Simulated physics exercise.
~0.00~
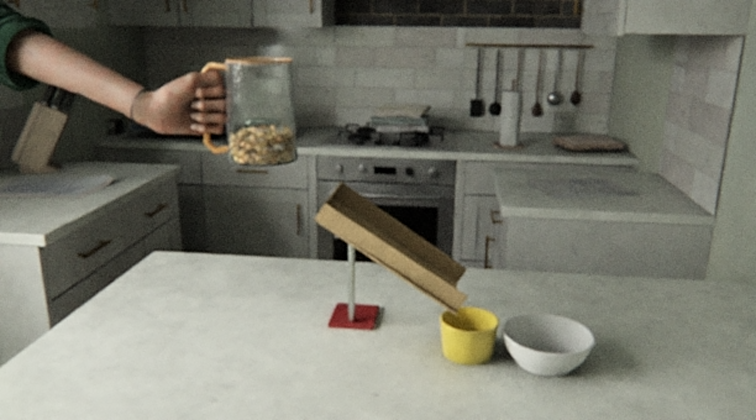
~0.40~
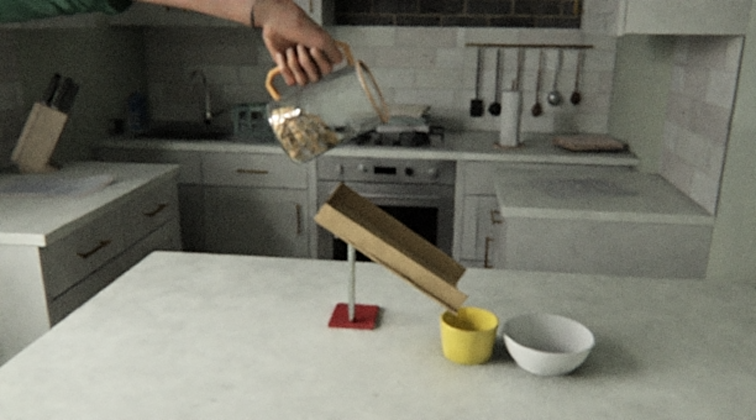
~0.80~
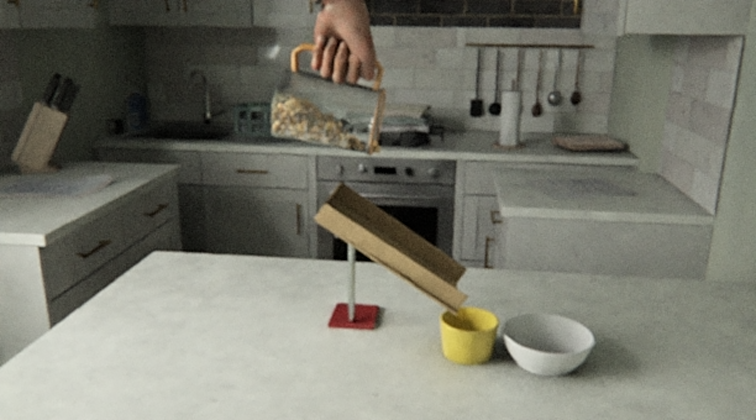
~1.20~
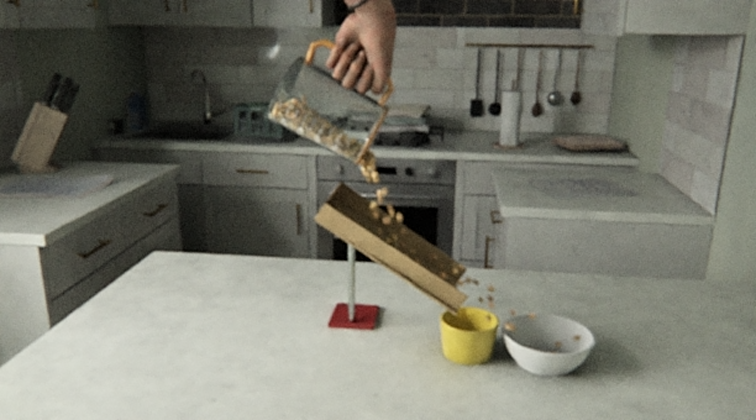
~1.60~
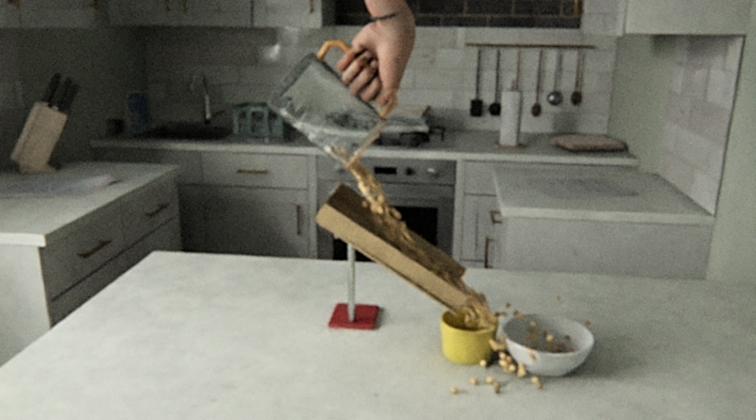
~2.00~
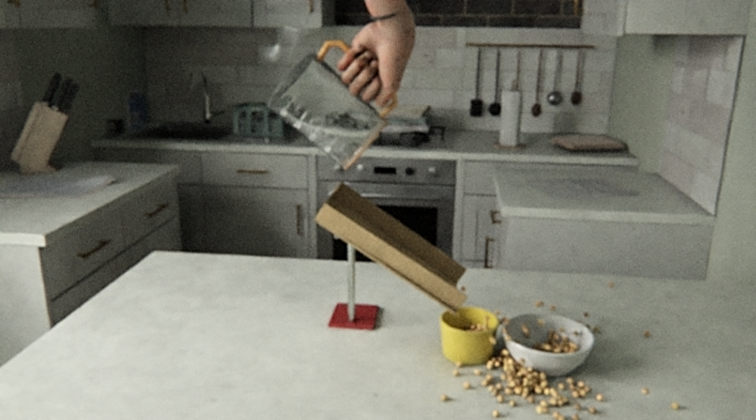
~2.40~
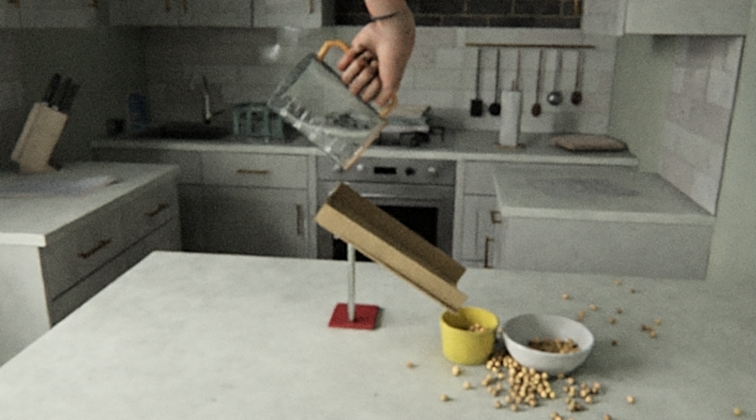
The footage shows a hand moving a glass jug of dried chickpeas right and tipping it over a sloping chute on a kitchen counter; the chickpeas slide down toward a yellow dish and white bowl, ending up in both and scattered across the counter as the emptied jug stays tilted.
